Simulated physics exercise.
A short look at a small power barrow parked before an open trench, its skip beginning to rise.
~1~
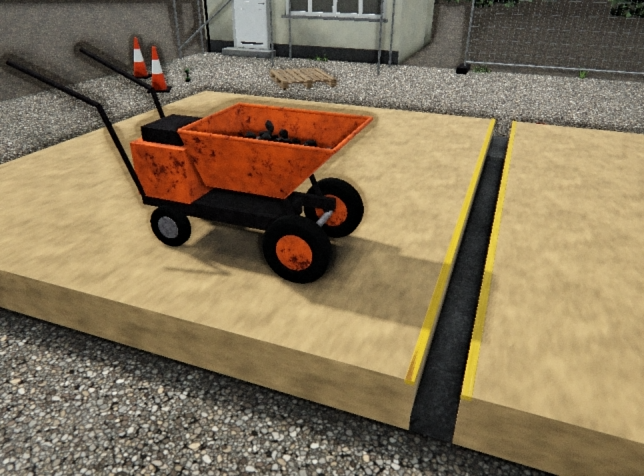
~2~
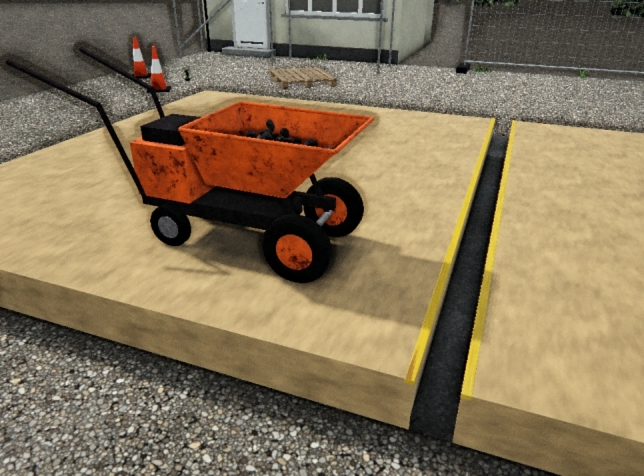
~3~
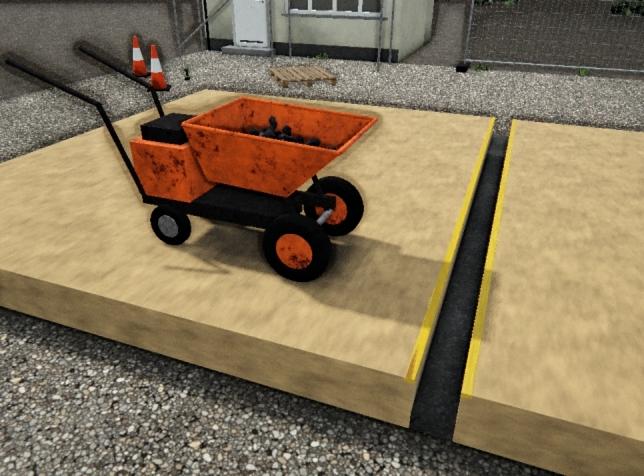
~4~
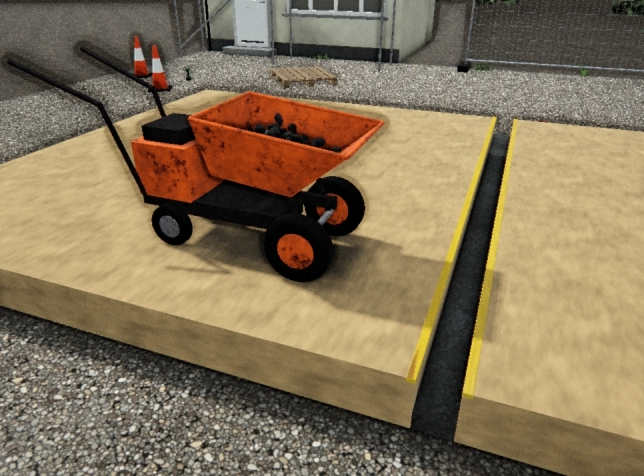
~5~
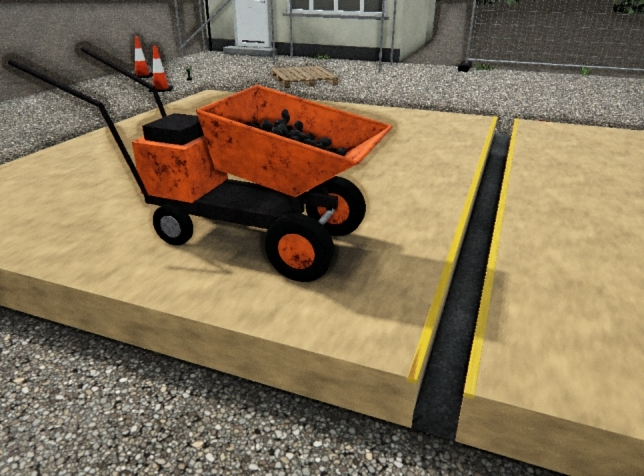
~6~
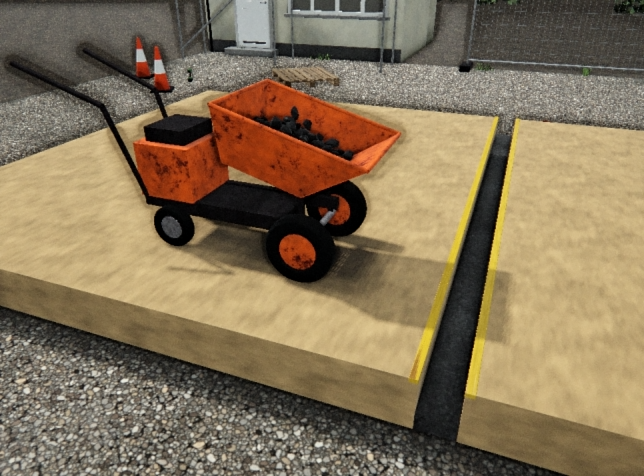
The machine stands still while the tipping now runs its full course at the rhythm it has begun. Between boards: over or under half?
Over half.
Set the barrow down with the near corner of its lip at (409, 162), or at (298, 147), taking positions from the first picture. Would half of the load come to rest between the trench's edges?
Position 1 falls short of half; position 2 falls short of half.
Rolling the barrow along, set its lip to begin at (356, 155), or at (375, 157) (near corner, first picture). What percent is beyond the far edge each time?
10 and 30 in a hundred, in that order.
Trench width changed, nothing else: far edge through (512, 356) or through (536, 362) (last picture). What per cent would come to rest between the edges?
70 %, 70 %.
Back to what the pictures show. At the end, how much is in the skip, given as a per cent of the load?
About 20 per cent.
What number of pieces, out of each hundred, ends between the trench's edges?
Around 65 in every hundred pieces.
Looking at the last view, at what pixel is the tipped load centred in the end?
Once nothing moves, the middle sits near (462, 297).
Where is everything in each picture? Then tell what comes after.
In the first frame, lip of the skip (334, 152), level; top of the load (266, 151), lumps of coal; first edge of the trench (424, 337); far edge (475, 350), the trench under half as wide as the skip, and about as deep as wide.
In the second frame, lip of the skip (335, 152), level; top of the load (262, 142).
In the third frame, lip of the skip (339, 154), tipped barely; top of the load (255, 145).
In the fourth frame, lip of the skip (347, 158), tipped a little; top of the load (261, 142).
In the fifth frame, lip of the skip (357, 163), tipped a little; top of the load (267, 139).
In the sixth frame, lip of the skip (367, 171), tipped clearly; top of the load (263, 137); first edge of the trench (427, 336); far edge (479, 348).
Just after the last frame, skip tipped steeply; every one in the skip.
A moment on, skip tipped right over; roughly two thirds in the skip; roughly a quarter short of the trench; roughly a quarter in or heaped over the trench.
Further on, skip tipped right over; roughly a quarter in the skip; about a tenth short of the trench; roughly two thirds in or heaped over the trench; just a few beyond it.
When it is over, skip tipped right over; roughly a quarter in the skip; about a tenth short of the trench; roughly two thirds in or heaped over the trench; just a few beyond it.
